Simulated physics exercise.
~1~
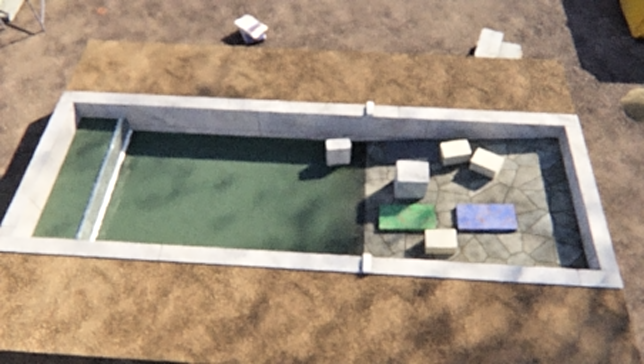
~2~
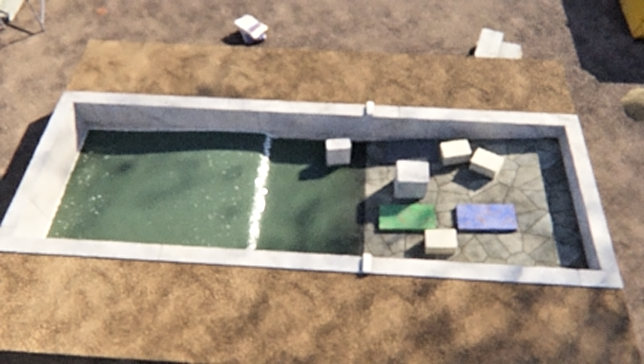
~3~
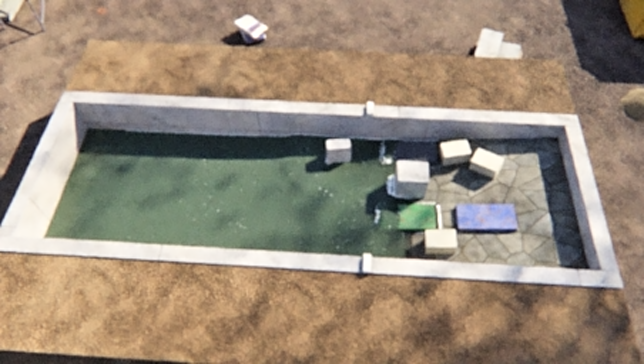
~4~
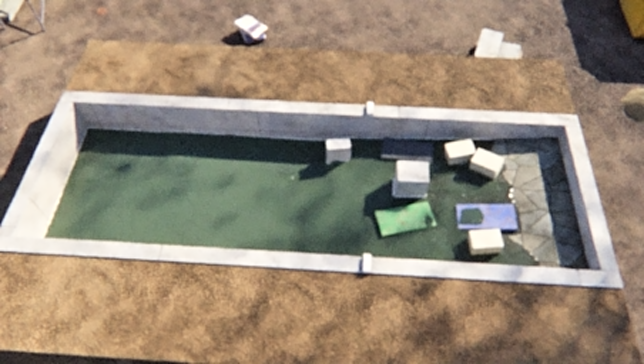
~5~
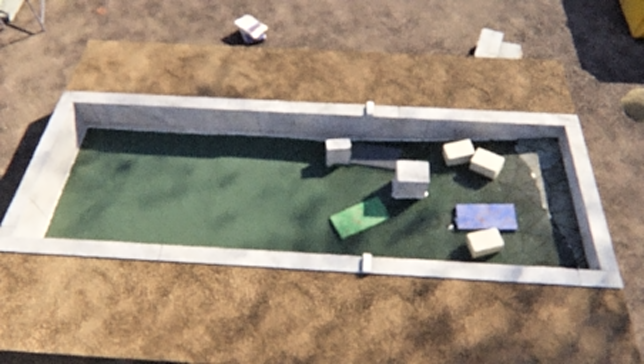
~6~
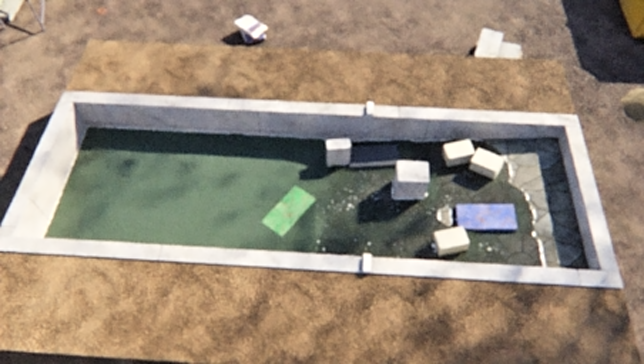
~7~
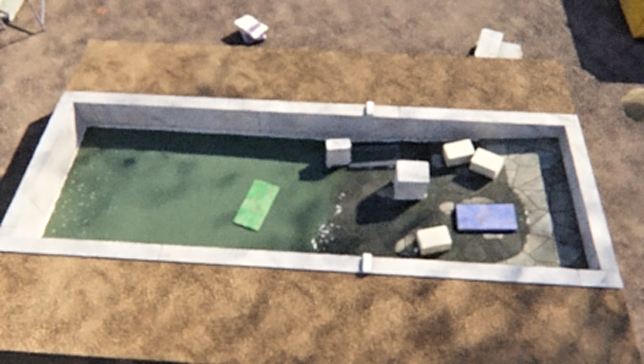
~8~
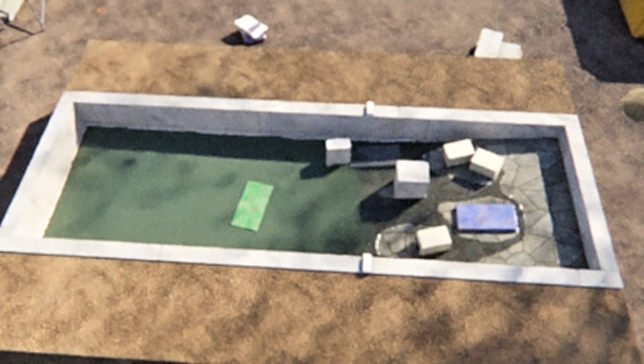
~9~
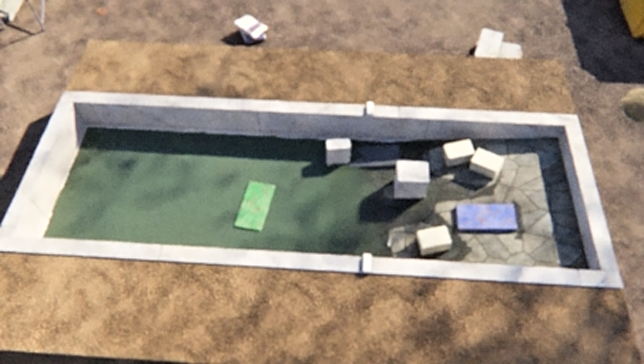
A long walled basin held green water that surged right over a stone ramp scattered with pale crates, shifting a few; as it drained back, the green float drifted left into the water past the waterline marks, while the blue one stayed on the stones.
